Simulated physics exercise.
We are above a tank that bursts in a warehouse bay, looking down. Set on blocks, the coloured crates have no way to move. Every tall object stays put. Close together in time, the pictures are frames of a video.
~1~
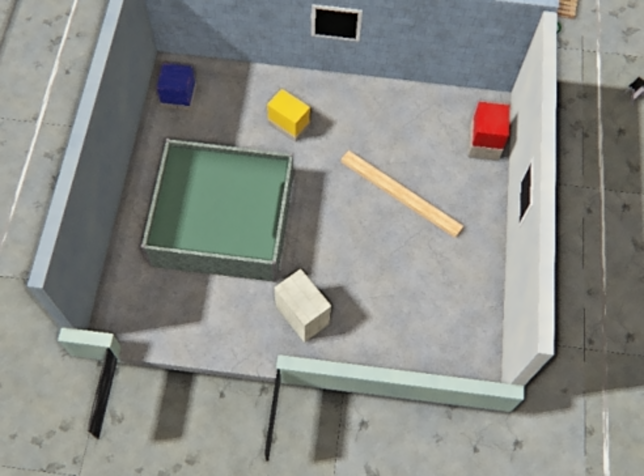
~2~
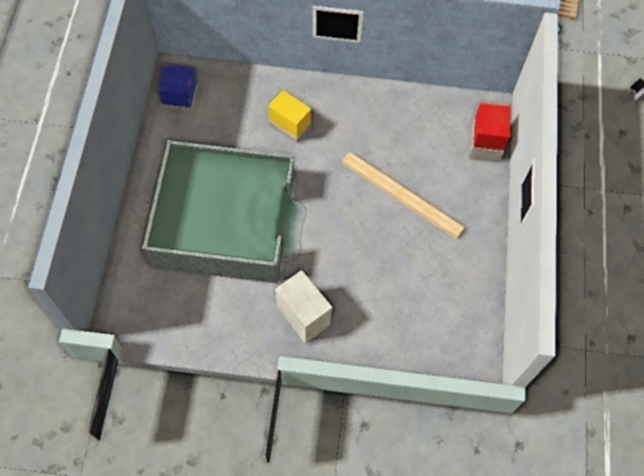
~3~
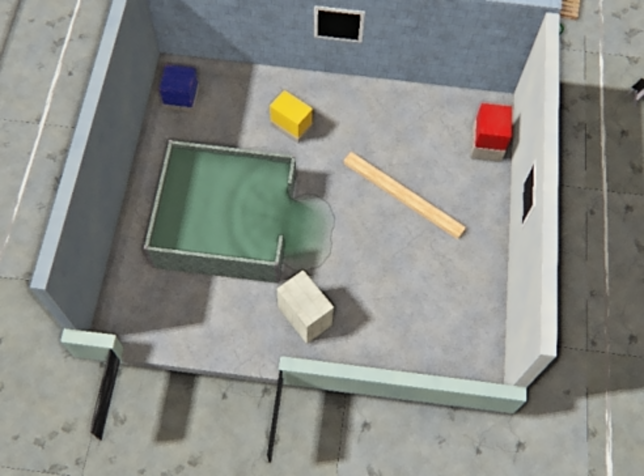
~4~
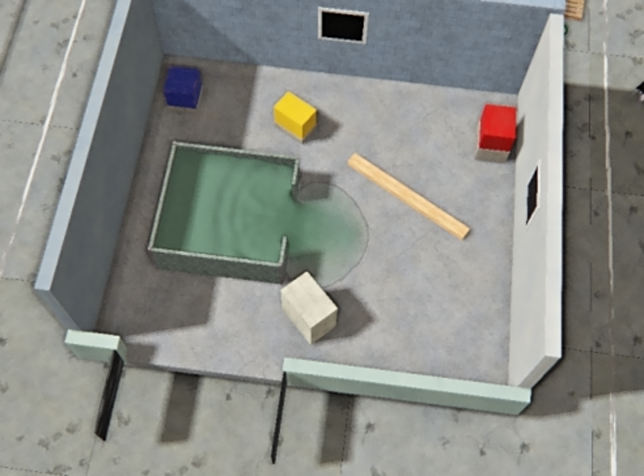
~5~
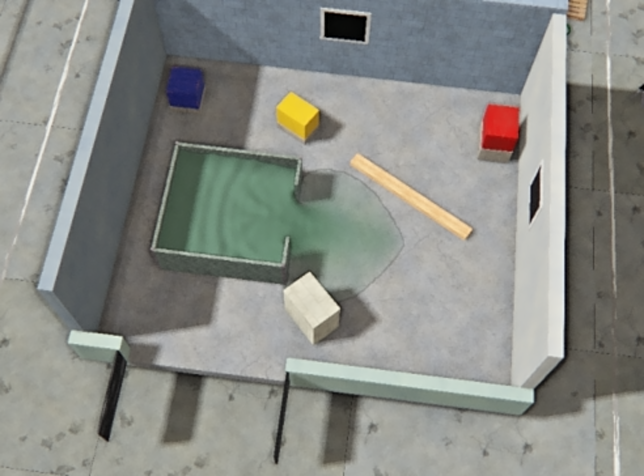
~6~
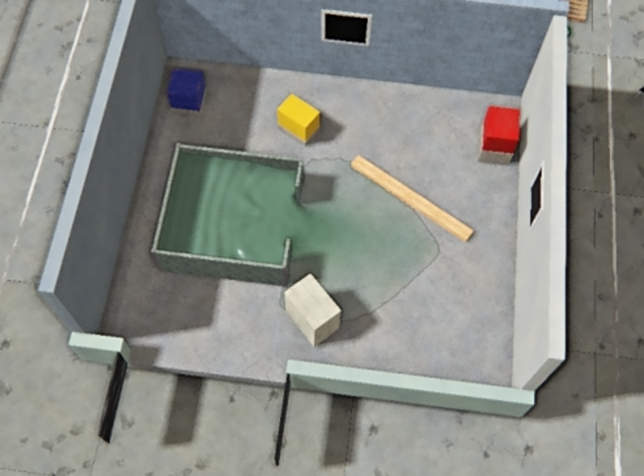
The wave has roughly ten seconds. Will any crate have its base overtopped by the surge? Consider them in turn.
The yellow crate will avoid the water; the blue crate will avoid the water; the red crate will avoid the water.
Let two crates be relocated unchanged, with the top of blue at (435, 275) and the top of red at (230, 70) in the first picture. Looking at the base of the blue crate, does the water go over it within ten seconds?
Then: Blue crate is topped.
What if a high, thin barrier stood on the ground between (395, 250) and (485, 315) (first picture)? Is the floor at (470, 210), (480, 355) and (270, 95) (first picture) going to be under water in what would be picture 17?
As listed: Wet, under water, dry.
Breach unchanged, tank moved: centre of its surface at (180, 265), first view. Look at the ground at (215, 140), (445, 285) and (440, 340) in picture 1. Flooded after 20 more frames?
Untouched, submerged, submerged.
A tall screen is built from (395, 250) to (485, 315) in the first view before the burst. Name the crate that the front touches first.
It's the red-painted one.
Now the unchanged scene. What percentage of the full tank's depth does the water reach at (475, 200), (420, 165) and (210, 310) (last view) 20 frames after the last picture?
16, 2, 0 %.
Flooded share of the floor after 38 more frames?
75 %.
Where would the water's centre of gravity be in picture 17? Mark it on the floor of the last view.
I'd put my finger on (316, 242).
A moment on, water covers 35 % of the floor; the yellow crate water round its plinth, the blue crate not reached, the red crate not reached.
Next, water covers 45 % of the floor; the yellow crate water round its plinth, the blue crate not reached, the red crate water round its plinth.
Then, water covers 50 % of the floor; the yellow crate water round its plinth, the blue crate not reached, the red crate water round its plinth.
Later, water covers 75 % of the floor; the yellow crate water round its plinth, the blue crate not reached, the red crate water round its plinth.
In the end, water covers 95 % of the floor; the yellow crate stayed above the water, the blue crate stayed above the water, the red crate stayed above the water.
